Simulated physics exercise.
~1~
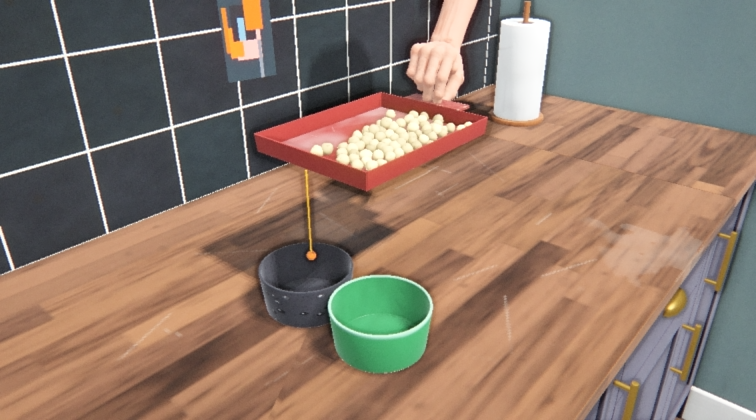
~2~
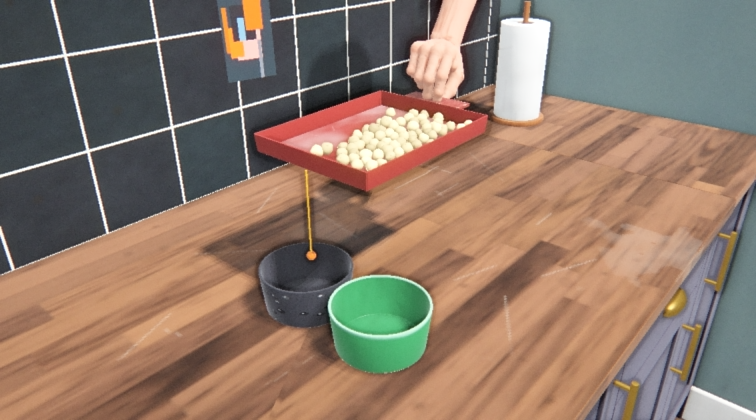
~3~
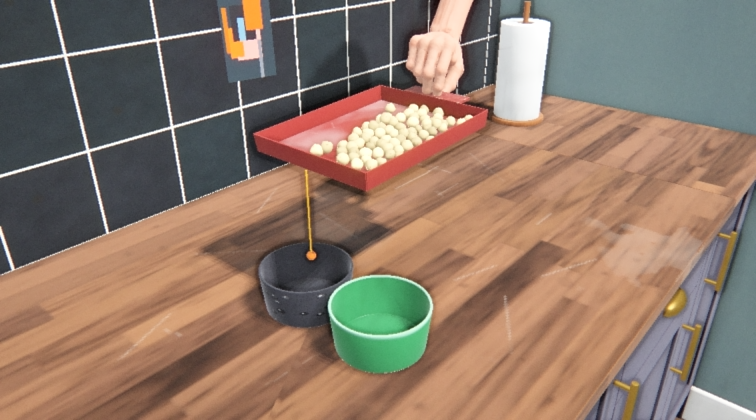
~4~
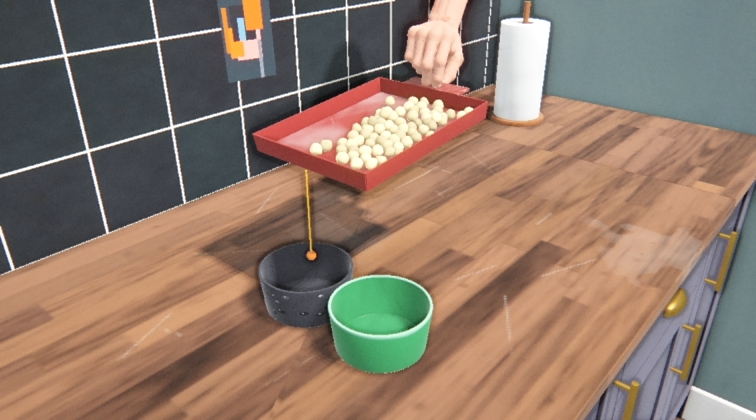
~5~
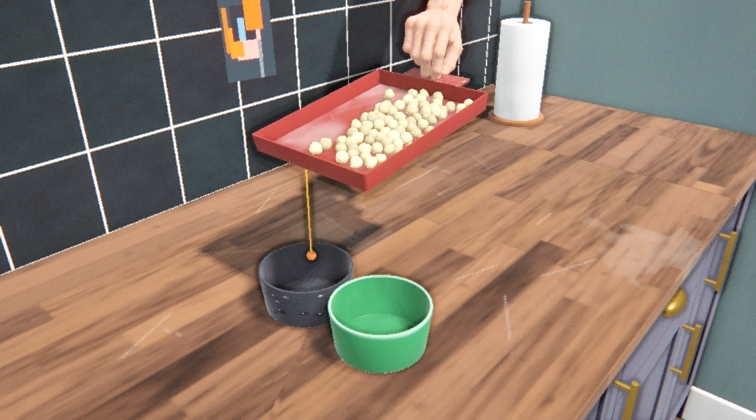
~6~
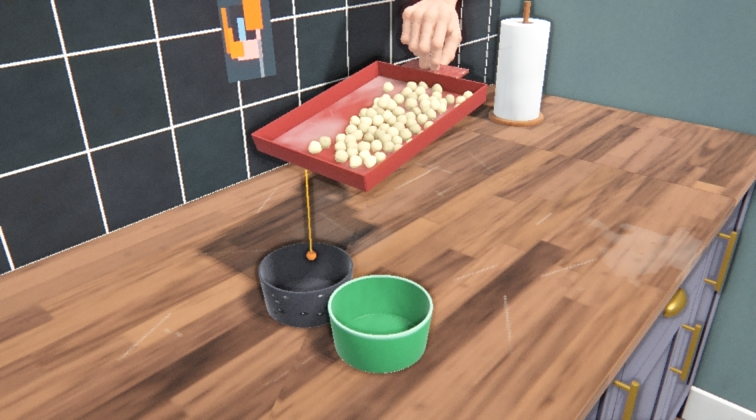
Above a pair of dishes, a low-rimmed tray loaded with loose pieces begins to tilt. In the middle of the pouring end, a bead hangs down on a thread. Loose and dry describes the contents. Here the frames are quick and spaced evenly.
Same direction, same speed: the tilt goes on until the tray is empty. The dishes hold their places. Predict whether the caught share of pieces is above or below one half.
Below one half.
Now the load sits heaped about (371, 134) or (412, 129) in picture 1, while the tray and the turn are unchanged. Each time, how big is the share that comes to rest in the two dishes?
Around 20 percent the first time, around 20 percent the second.
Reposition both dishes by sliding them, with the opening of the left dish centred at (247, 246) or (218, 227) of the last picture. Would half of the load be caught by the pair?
So that's a lesser portion the first time round, a lesser portion the second.
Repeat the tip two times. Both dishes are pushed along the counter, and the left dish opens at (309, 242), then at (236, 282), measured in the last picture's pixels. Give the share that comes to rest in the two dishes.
It comes to near 0 per cent the first time and near 90 per cent the second time.
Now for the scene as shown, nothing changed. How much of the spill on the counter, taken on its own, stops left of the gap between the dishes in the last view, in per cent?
Near 90 in a hundred.
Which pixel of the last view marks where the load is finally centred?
I'd say the middle ends up at about (270, 351).
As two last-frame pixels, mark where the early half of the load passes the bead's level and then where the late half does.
Roughly (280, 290) first, then roughly (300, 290).
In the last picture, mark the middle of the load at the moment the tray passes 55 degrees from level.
In the last view, the load is centred near (336, 137).
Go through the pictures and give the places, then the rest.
The first picture shows corners of the pouring end (257, 134) and (366, 171), level; middle of the load (395, 139), macadamia nuts; left dish (272, 302); right dish (346, 345); bead on its thread (311, 255).
The second picture shows corners of the pouring end (256, 134) and (366, 171), level; middle of the load (395, 138).
The third picture shows corners of the pouring end (256, 134) and (366, 172), tipped barely, level across its low end; middle of the load (395, 135).
The fourth picture shows corners of the pouring end (255, 134) and (365, 172), tipped a little, level across its low end; middle of the load (394, 130).
The fifth picture shows corners of the pouring end (255, 134) and (365, 173), tipped a little, level across its low end; middle of the load (394, 126).
The sixth picture shows corners of the pouring end (254, 134) and (364, 174), tipped a little, level across its low end; middle of the load (393, 121); left dish (272, 302); right dish (346, 345).
Just after the last frame, tray tipped steeply; every one on the tray.
A moment on, tray tipped right over; every one on the tray.
Further on, tray tipped past a quarter turn; about a tenth in the right dish; about a tenth in the left dish; the larger part outside both.
When it is over, tray tipped past a quarter turn; about a tenth in the right dish; about a tenth in the left dish; the larger part outside both.
